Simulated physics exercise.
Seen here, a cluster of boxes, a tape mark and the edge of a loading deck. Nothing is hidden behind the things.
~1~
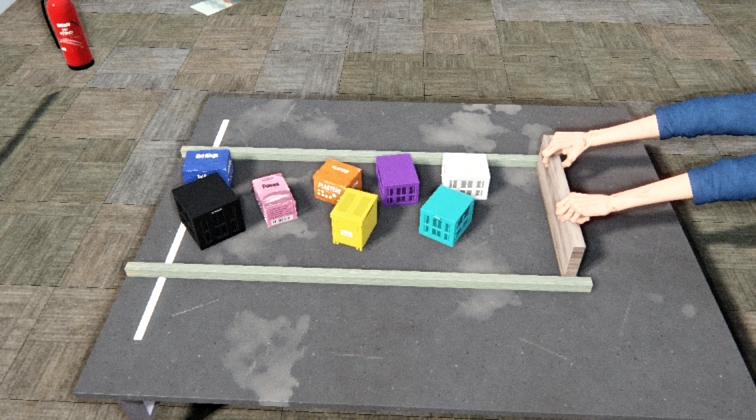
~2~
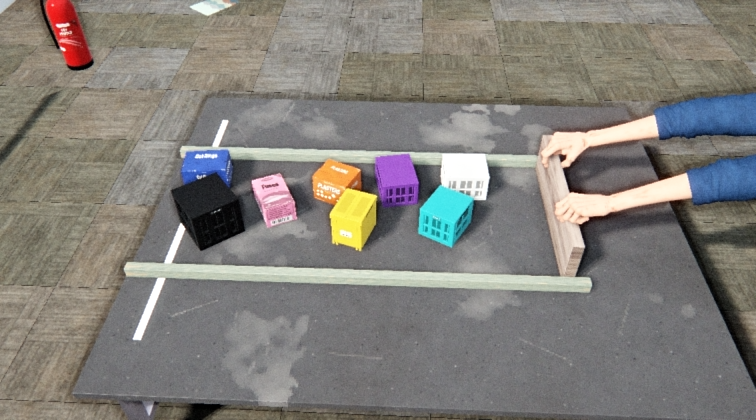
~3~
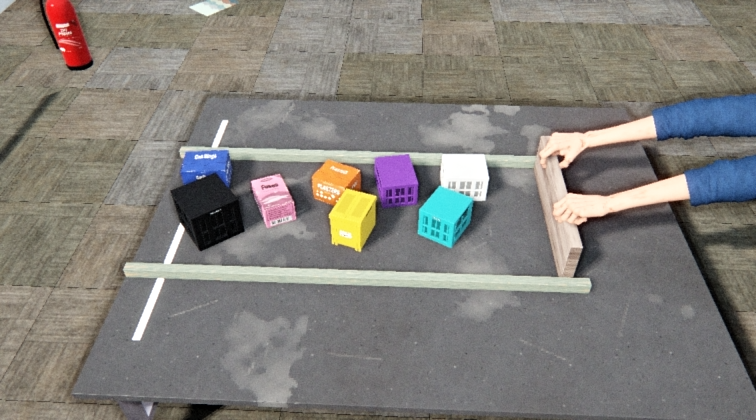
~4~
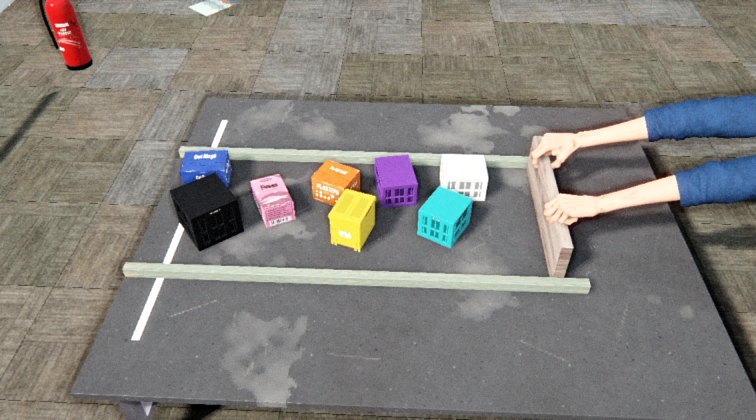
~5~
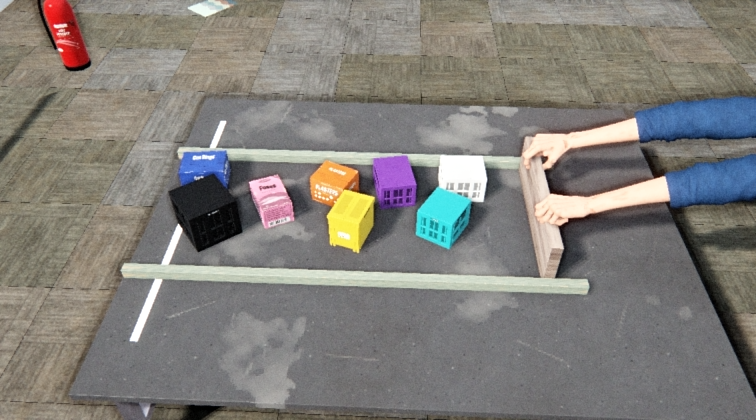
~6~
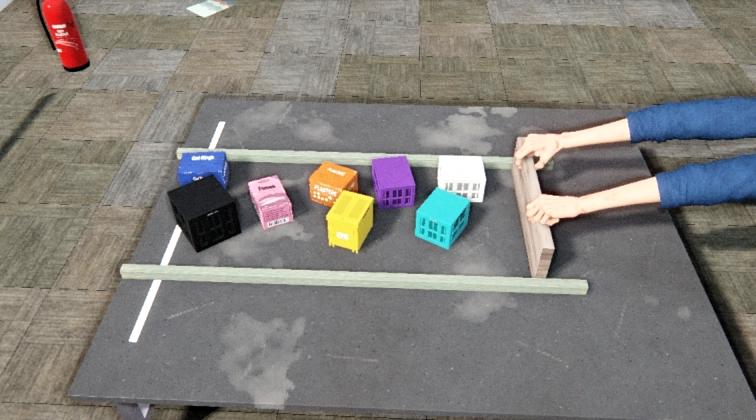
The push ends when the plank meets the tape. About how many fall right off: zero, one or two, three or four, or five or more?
The number that fall off is five or more.
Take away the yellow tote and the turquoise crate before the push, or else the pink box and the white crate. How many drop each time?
The counts: 3 and 4.
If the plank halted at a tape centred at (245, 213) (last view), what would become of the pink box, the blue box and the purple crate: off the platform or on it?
The pink box remains up; the blue box drops off; the purple crate stays on.
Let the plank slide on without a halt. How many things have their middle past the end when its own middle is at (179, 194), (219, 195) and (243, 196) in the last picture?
In that order 6, 4 and 3.
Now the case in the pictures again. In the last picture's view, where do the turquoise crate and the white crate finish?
First (158, 215), then (176, 169).
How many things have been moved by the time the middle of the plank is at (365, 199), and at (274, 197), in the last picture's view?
First 6, then 8.
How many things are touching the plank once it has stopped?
It touches 2.
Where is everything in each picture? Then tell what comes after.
Blue box (209, 170); black crate (209, 211); pink box (275, 200); plank (558, 203); tape (190, 209), in the first picture.
Black crate (209, 211); white crate (464, 177), in the second picture.
Pink box (274, 200); orange box (337, 184), in the third picture.
Blue box (207, 171); turquoise crate (445, 217), in the fourth picture.
Black crate (206, 212); purple crate (394, 182), in the fifth picture.
Blue box (204, 172); black crate (205, 213); pink box (271, 202); plank (530, 205); tape (186, 211), in the sixth picture.
Soon after, none off yet; blue box at rest near (204, 172); black crate at rest near (205, 213); pink box at rest near (271, 202).
After that, none off yet; blue box moving near (203, 172); black crate at rest near (204, 213); pink box displaced a little near (244, 204).
And then, one off so far; blue box off the edge near (146, 244); black crate displaced about its own width near (138, 222); pink box displaced well along near (166, 199).
In the end, the number that fall off is five or more; gone, purple crate, yellow tote, orange box, pink box, black crate and blue box.
